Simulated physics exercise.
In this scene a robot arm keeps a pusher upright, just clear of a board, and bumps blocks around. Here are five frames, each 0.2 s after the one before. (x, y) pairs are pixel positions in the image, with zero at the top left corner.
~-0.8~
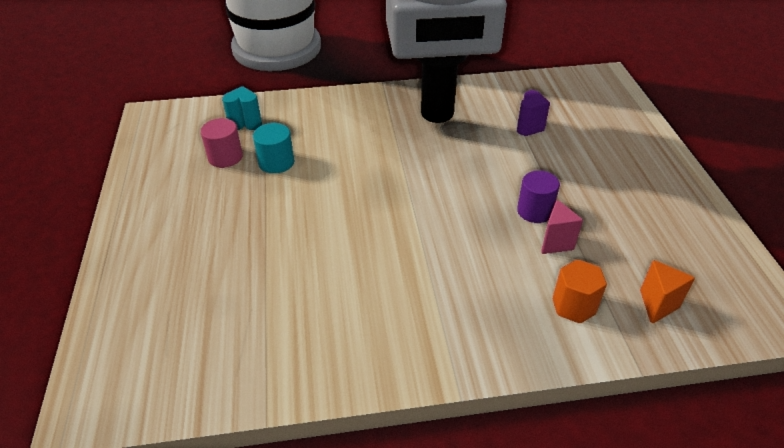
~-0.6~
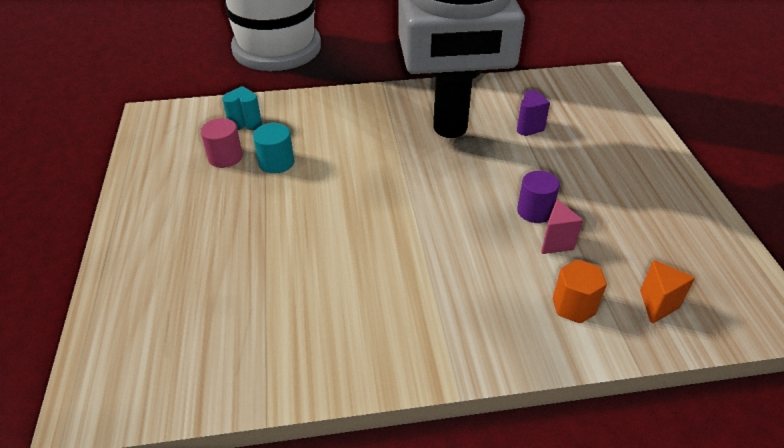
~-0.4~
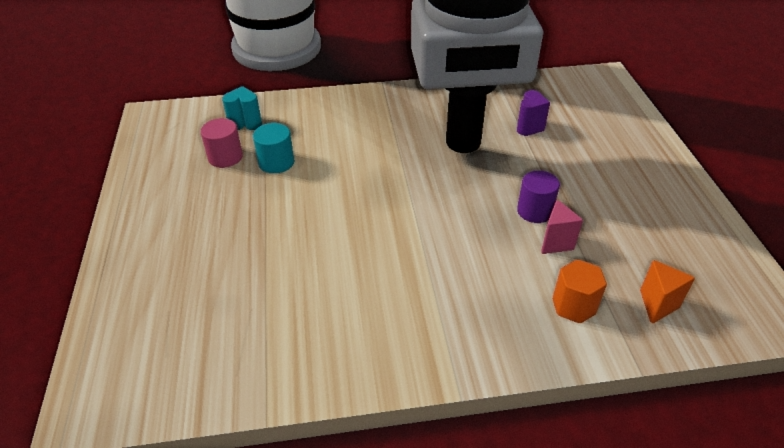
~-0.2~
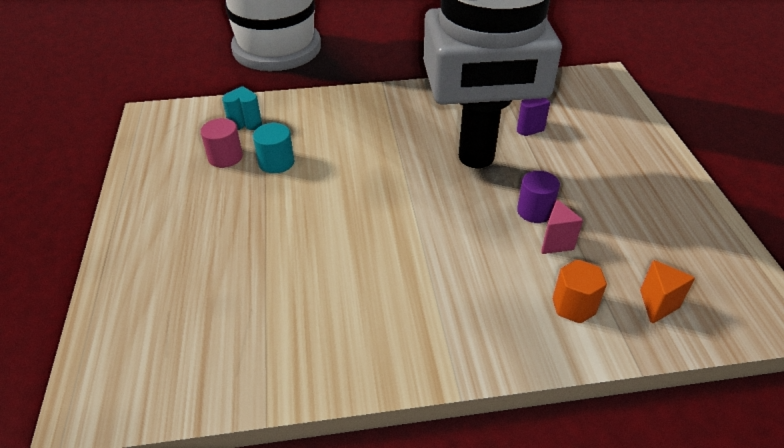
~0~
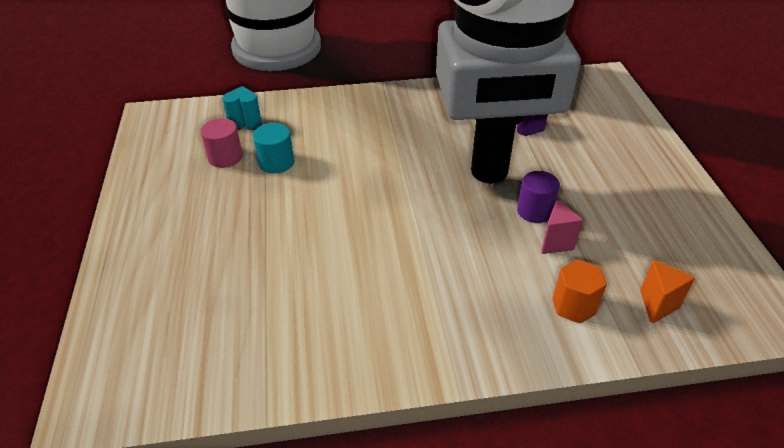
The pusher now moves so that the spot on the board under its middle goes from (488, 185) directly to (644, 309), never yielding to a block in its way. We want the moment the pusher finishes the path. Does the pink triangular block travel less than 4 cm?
The answer is no.
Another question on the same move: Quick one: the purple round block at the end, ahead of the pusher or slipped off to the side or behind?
As far as I can tell, the purple round block has dropped away to the side or behind.
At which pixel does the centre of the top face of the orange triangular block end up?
The centre of its top will be at (705, 288).
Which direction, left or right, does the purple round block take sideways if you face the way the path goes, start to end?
The answer is left.
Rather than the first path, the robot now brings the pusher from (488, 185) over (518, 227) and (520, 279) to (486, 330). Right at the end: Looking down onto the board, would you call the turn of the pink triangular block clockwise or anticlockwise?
If we look at it from overhead, the pink triangular block pivots clockwise.
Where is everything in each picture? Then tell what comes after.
Tip of the pusher at (437, 115), middles of tops, purple round block at (541, 181), pink triangular block at (563, 214), orange six-sided block at (584, 276), orange triangular block at (671, 276), in the first picture.
Pusher at (450, 129), nothing pushed, in the second picture.
Pusher at (463, 144), nothing pushed, in the third picture.
Pusher at (476, 159), nothing pushed, in the fourth picture.
Pusher at (489, 173), purple round block at (541, 181), pink triangular block at (563, 214), orange six-sided block at (584, 276), orange triangular block at (671, 276), in the fifth picture.
On the path given first. One third of the way, pusher at (537, 210); purple round block at (581, 199); pink triangular block at (574, 220), turned 65° clockwise.
Two thirds of the way, pusher at (589, 251); purple round block at (620, 213); pink triangular block at (619, 254), turned 40° clockwise.
At the end, pusher at (649, 298); purple round block at (620, 213); pink triangular block at (689, 303), turned 15° clockwise; orange six-sided block unmoved; orange triangular block at (705, 288), turned 20° anticlockwise.
